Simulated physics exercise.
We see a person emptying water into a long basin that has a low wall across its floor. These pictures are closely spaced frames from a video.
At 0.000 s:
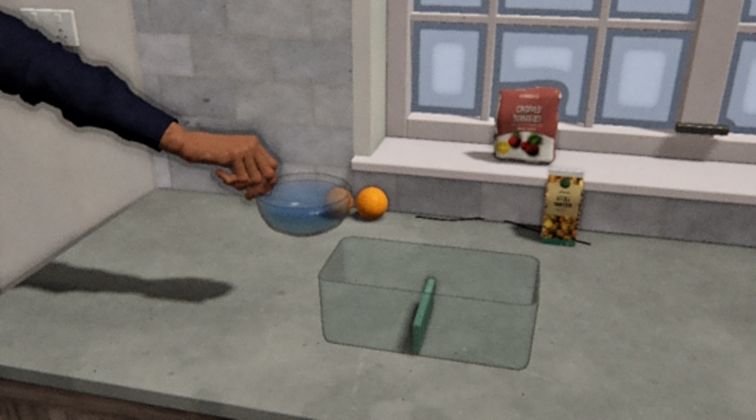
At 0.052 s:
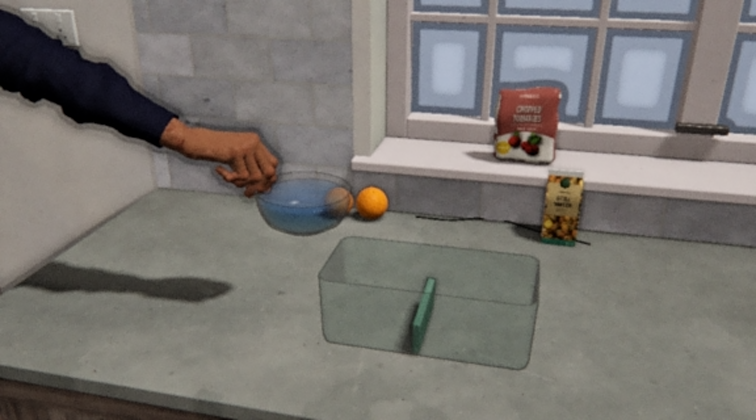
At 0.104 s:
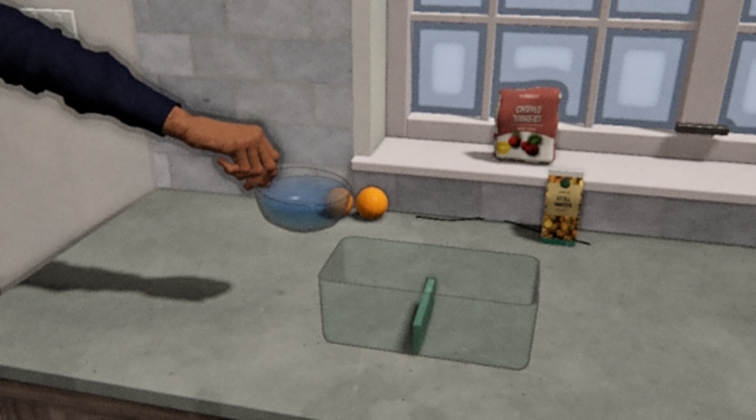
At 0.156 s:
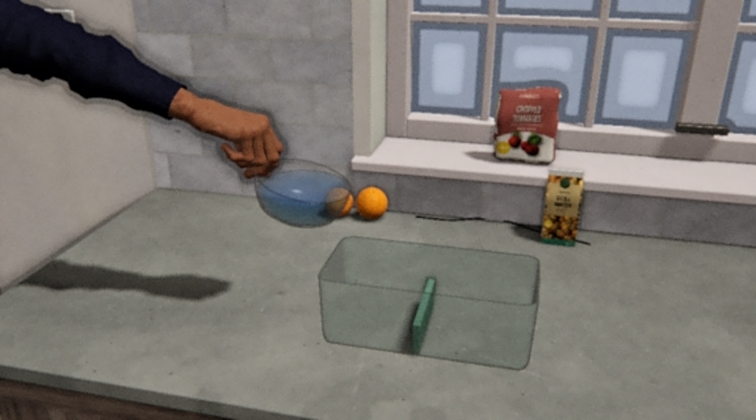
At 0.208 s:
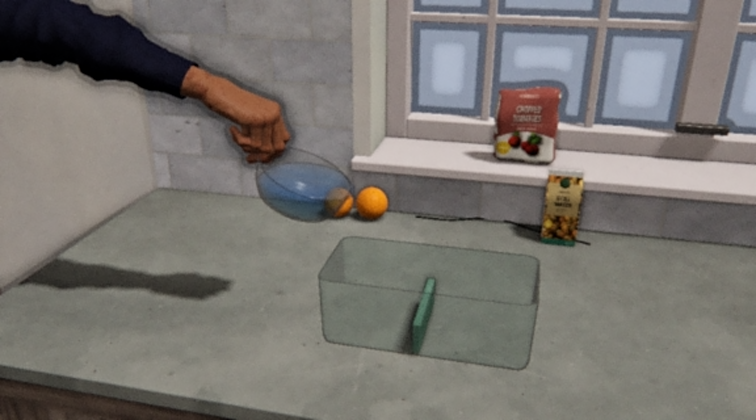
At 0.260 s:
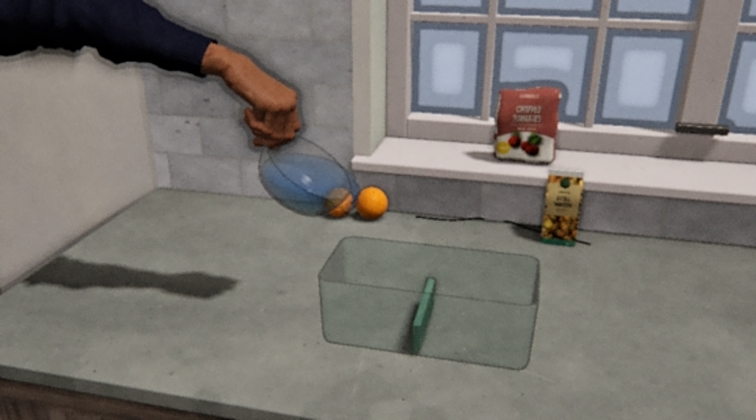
On a kitchen counter, a hand steadily tilts a clear bowl of blue water rightward.
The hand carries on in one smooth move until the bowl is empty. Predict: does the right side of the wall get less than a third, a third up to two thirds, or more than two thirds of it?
The share that settles right of the wall is one third to two thirds, as I see it.
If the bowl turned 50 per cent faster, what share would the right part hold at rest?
About 35 per cent.
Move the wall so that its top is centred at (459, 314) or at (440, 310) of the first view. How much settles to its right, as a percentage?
Try 1: About 15 percent; try 2: About 15 percent.
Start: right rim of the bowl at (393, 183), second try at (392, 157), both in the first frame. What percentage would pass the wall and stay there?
It comes to 80 % the first time and 75 % the second.
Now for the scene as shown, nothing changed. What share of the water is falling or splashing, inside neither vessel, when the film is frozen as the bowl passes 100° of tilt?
Something like 60 per cent of it.
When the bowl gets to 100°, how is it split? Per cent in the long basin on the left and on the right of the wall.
Near 25 in a hundred left, near 0 in a hundred right.
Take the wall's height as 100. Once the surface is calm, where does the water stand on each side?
About 30 left, about 20 right.
A moment on, the bowl is tipped right over and 12 per cent is still to pour, 26 is left of the wall and 1 right of it.
Next, the bowl is tipped right over and 0 per cent is still to pour, 47 is left of the wall and 51 right of it.
Then the bowl is tipped right over and 0 per cent is still to pour, 51 is left of the wall and 44 right of it.
Later the bowl is tipped right over and 0 per cent is still to pour, 53 is left of the wall and 45 right of it.
Finally, 53 per cent lies left of the wall, 45 right of it and 2 outside.
